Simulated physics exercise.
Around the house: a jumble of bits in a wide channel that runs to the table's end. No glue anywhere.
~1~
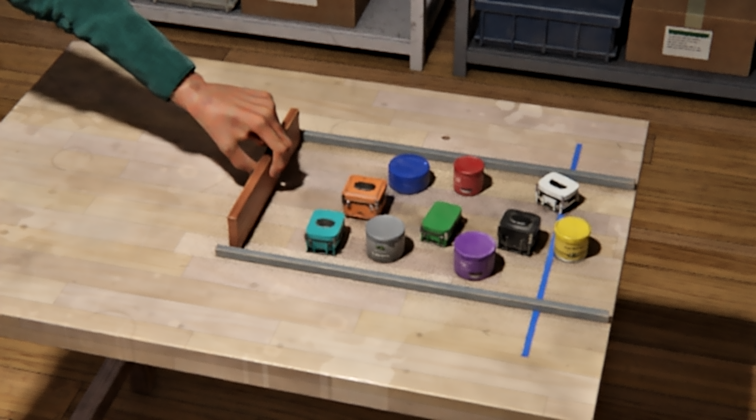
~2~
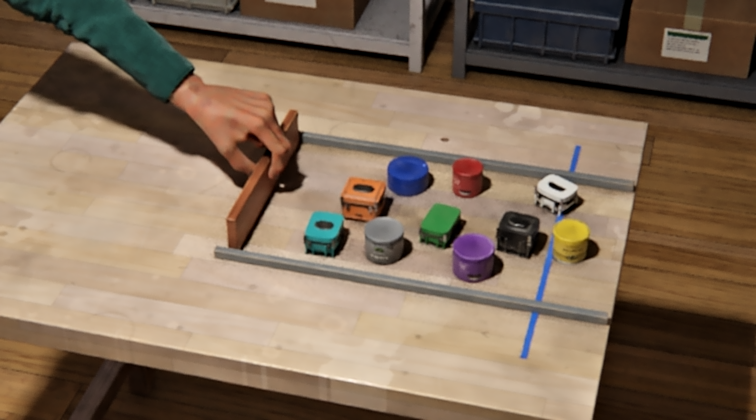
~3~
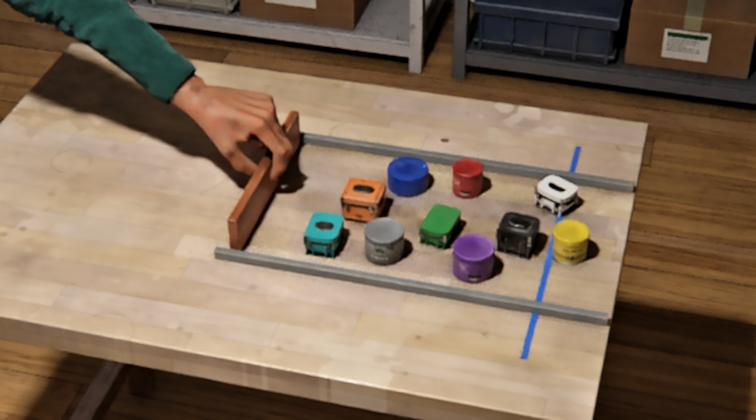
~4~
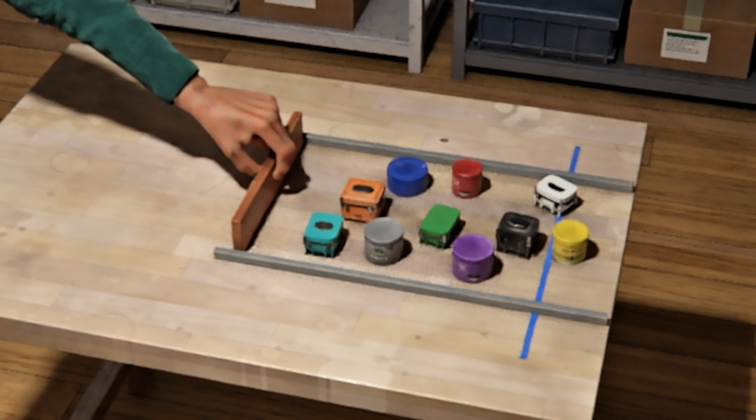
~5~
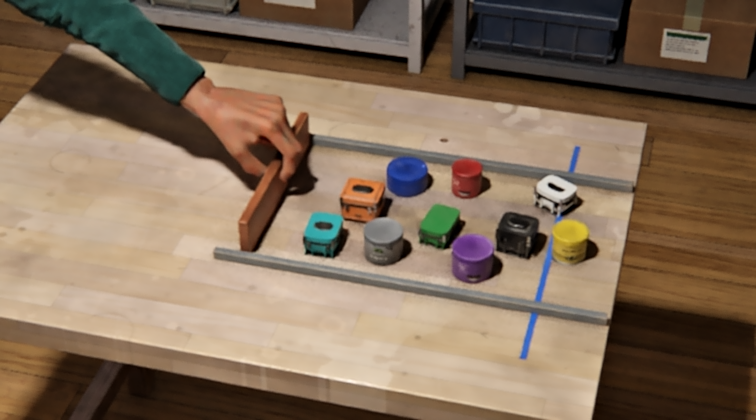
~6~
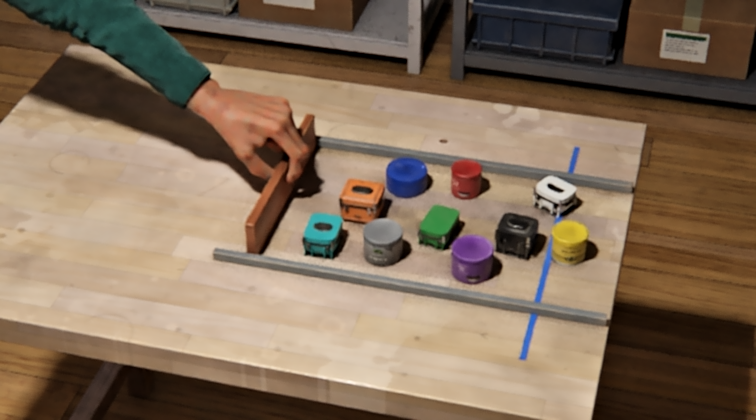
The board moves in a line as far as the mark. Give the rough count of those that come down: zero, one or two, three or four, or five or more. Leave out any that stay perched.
The number that fall off is three or four.
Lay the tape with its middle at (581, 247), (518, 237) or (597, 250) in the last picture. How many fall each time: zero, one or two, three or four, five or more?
One after another: At least five; one to two; five or over.
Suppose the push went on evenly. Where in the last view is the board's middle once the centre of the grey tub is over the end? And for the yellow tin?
For the grey tub at (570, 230), for the yellow tin at (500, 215).
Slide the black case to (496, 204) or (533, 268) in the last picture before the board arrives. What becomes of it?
In turn it holds on; falls.
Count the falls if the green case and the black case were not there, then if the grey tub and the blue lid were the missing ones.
The counts: 1 and 2.
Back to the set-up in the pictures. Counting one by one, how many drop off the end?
In all, 3 of them.
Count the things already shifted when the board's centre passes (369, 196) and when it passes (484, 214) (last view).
At the one place 3, at the other 10.
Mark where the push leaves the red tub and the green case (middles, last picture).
Near (609, 188) and (604, 254).
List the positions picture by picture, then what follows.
The first picture shows yellow tin (571, 240); white case (558, 194); black case (519, 232); board (266, 176); tape (555, 239).
The second picture shows white case (556, 196); grey tub (384, 241).
The third picture shows black case (518, 234); red tub (468, 179).
The fourth picture shows yellow tin (570, 242); board (270, 179).
The fifth picture shows white case (556, 197); purple tub (473, 259).
The sixth picture shows yellow tin (569, 243); white case (555, 197); black case (517, 235); board (282, 183); tape (553, 243).
Soon after, none off yet; yellow tin at rest near (569, 243); white case at rest near (555, 197); black case at rest near (517, 235).
After that, none off yet; yellow tin displaced a little near (586, 246); white case moving near (564, 199); black case displaced about its own width near (549, 239).
In the end, the number that fall off is three or four; gone, purple tub, black case and yellow tin.
